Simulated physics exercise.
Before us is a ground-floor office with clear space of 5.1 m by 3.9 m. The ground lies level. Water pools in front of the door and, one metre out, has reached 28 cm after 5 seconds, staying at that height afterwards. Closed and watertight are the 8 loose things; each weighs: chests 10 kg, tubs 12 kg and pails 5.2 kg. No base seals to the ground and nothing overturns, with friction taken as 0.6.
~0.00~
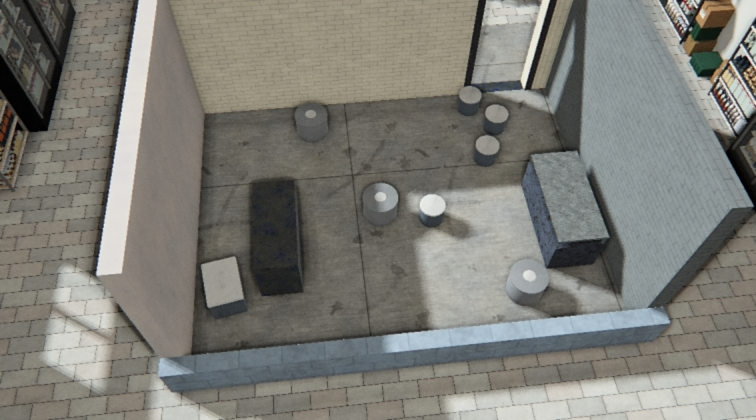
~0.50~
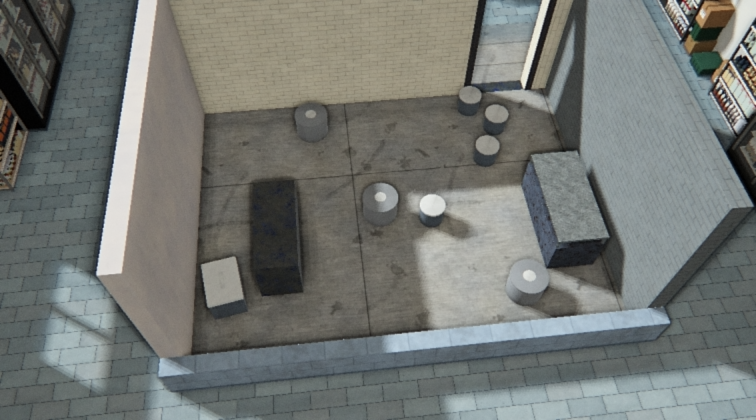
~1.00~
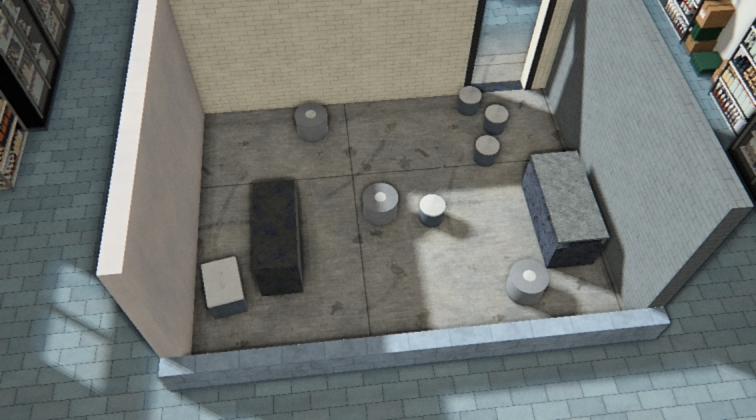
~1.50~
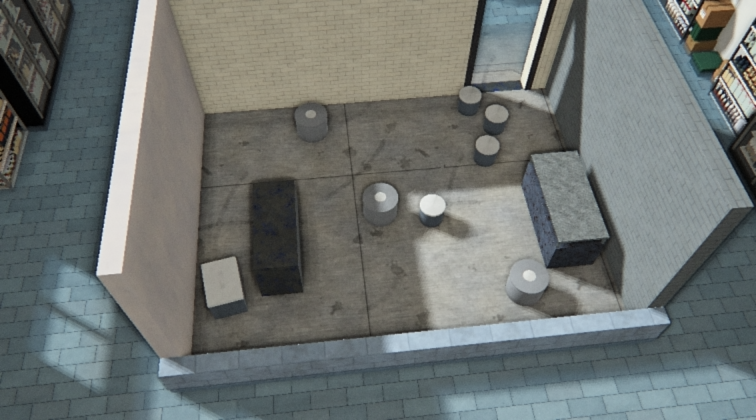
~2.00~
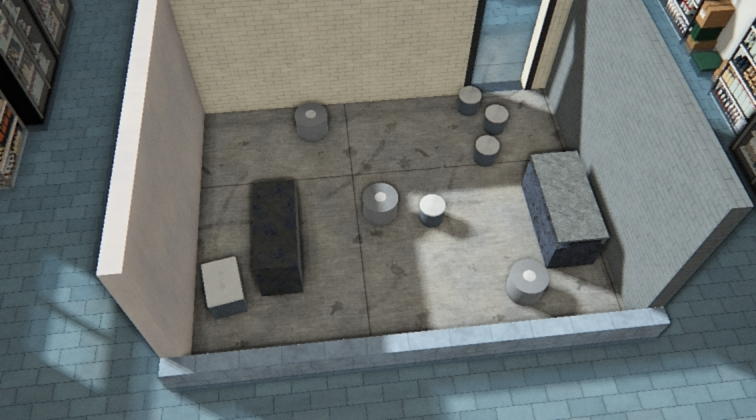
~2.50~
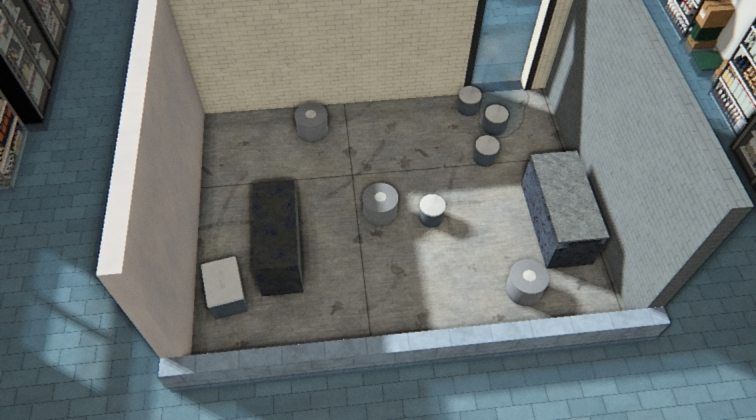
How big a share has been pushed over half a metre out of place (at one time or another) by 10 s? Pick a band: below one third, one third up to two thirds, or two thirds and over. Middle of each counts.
The share is one third up to two thirds.
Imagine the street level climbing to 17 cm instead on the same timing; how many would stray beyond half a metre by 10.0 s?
Then it comes to 2.
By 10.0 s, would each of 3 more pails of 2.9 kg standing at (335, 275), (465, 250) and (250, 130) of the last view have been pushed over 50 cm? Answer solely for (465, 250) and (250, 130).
Order as asked - beyond the cutoff and inside the cutoff.
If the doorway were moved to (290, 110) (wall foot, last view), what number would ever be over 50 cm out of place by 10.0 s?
The count would be 3.
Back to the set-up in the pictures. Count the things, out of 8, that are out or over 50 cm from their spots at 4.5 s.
It comes to 1.
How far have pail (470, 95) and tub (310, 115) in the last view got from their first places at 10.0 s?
Net displacement, in order: 30 cm; 0 cm.
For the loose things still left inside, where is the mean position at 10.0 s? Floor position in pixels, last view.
Centre of the remaining things: Roughly (341, 245).
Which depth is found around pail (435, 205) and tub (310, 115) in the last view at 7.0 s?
5 and 1 cm.
After 3.5 s 0 of 8 are over 50 cm from their spots; 0 afloat.
After 4.5 s 1 of 8 are over 50 cm from their spots; 0 afloat.
After 7.0 s 3 of 8 are over 50 cm from their spots; 1 afloat.
After 10.0 s 3 of 8 are over 50 cm from their spots, and 3 have been at some point; 3 afloat.
